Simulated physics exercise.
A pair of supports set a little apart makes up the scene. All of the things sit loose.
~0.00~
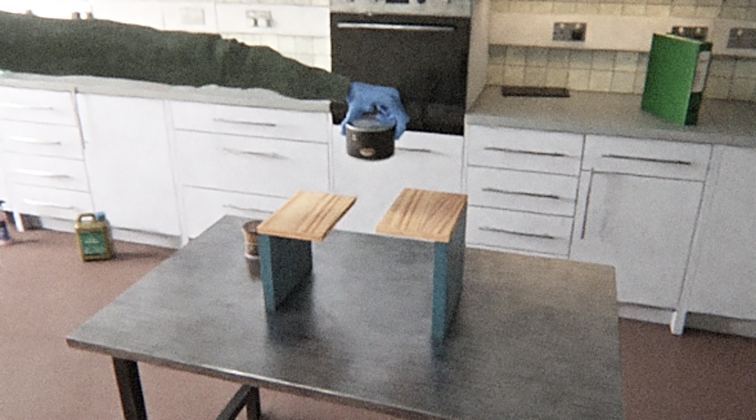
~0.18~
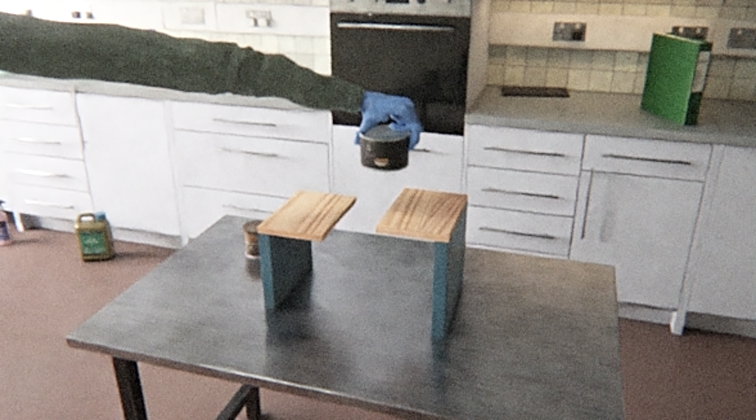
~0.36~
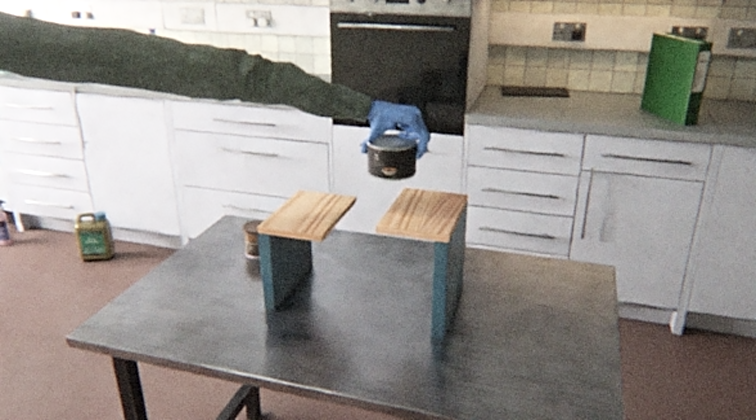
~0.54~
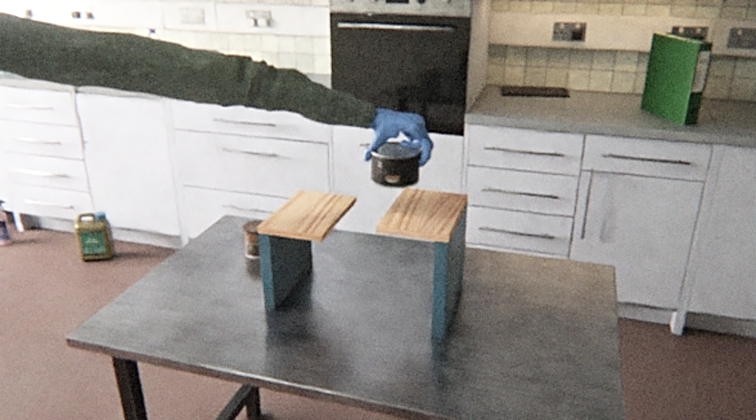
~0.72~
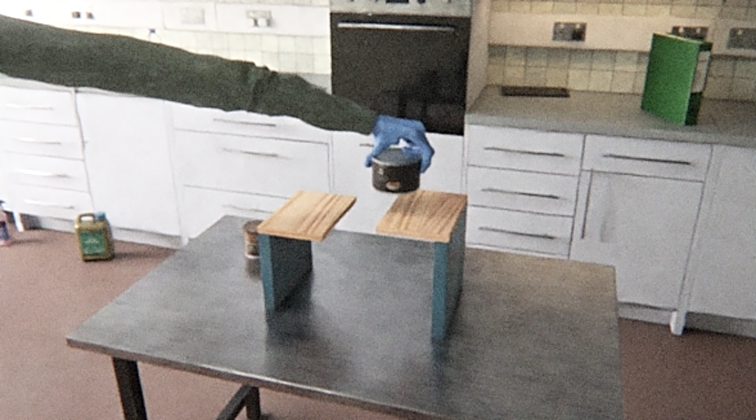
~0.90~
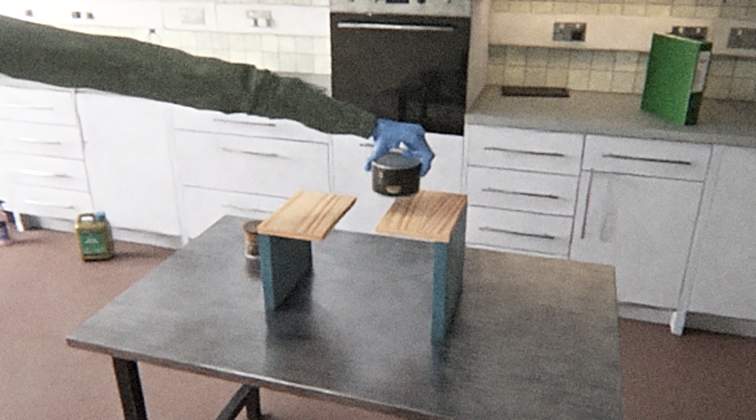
A blue-gloved hand carrying a black tub rightward and down, then holding it still above the gap between two wood-topped supports.
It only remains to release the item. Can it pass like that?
Watch - it is stopped at the gap.
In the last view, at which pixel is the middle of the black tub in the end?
Around (396, 191).
After 1.10 s, black tub slid a little near (396, 191).
After 1.20 s, as before.
After 1.50 s, black tub resting near (396, 191).
At rest (1.9 s), moved from the start, black tub; brown tin in place. Seen from the same camera at the end, black tub near (396, 191). The tub stays on top.
